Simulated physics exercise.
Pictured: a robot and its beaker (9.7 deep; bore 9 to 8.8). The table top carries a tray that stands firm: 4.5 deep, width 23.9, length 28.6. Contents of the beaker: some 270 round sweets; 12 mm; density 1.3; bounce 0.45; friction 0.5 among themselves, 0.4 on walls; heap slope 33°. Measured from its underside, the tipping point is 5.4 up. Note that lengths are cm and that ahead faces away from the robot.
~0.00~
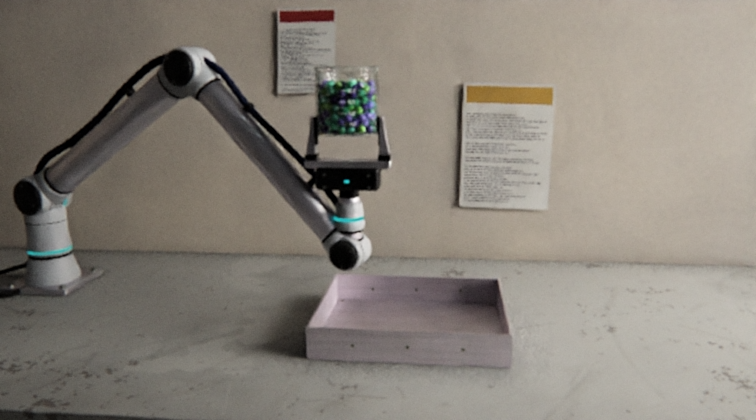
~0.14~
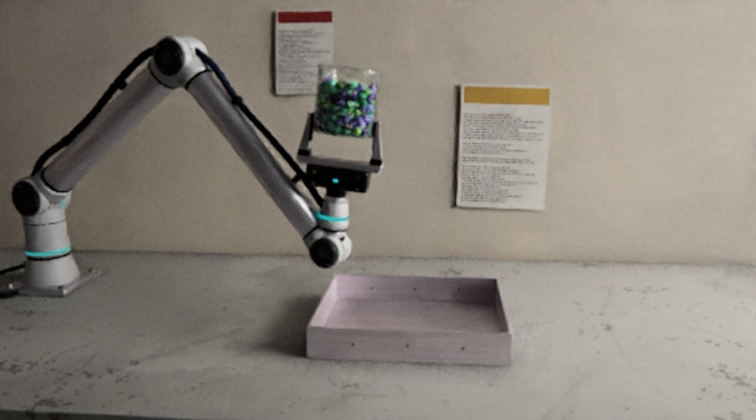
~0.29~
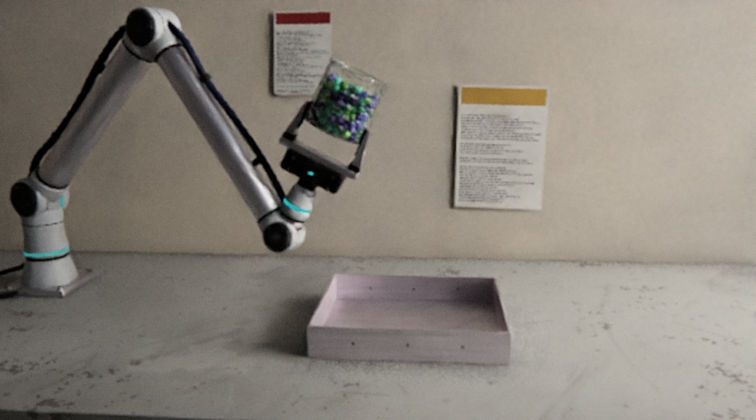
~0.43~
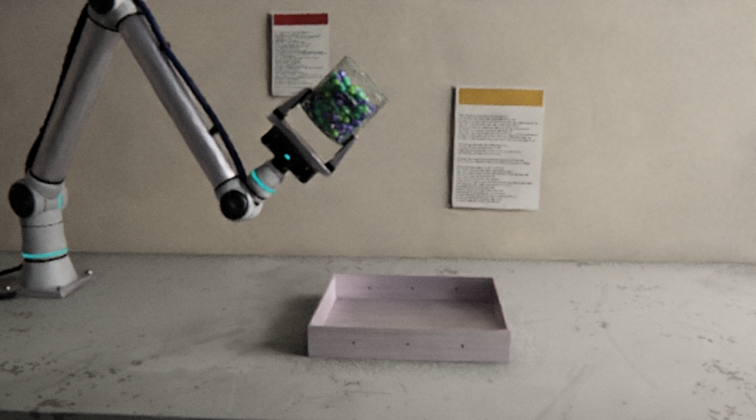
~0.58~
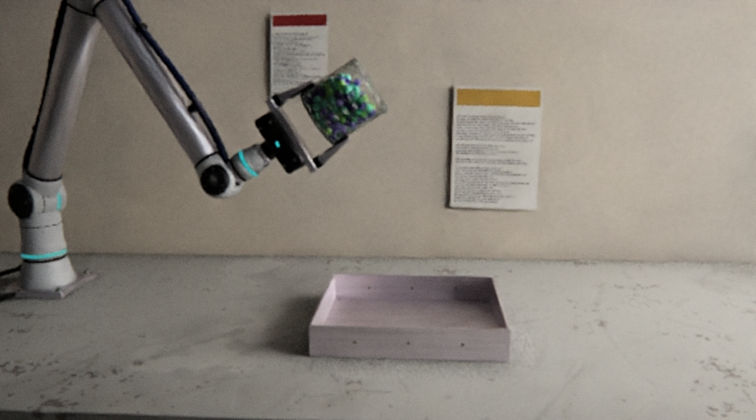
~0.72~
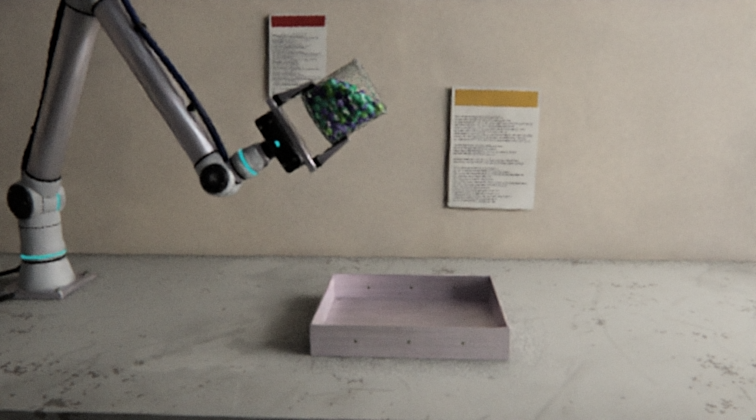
A robot arm holding a clear beaker of small green, blue and purple sweets tilted it steadily to the right above the table and its pale tray, then slowed almost to stillness, the sweets still inside.
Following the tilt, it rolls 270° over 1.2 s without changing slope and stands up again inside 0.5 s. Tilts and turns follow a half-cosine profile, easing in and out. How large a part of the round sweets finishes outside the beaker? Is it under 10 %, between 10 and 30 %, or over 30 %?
Under 10 %.
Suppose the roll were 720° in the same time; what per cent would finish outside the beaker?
Around 0 %.
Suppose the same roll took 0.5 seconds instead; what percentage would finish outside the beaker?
It would then come to about 0 per cent.
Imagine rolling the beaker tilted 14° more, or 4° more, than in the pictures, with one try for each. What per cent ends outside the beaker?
Roughly 15 % on the first try and 5 % on the second.
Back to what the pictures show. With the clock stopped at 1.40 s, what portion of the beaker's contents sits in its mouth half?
40 %.
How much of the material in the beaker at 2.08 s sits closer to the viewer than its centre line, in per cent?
About 45 percent, I'd say.
By 1.40 s, tipped 59°, highest piece 40 above the table; 265 in the beaker, 1 in flight or on a rim.
By 2.08 s, tipped 45°, highest piece 40 above the table; 263 in the beaker, 3 in the tray.
By 2.62 s, upright, highest piece 41 above the table; 263 in the beaker, 3 in the tray.
By 3.32 s, upright, highest piece 41 above the table; 263 in the beaker, 3 in the tray.
Final count, 263 in the beaker, 3 in the tray. That is 1 % outside the beaker.
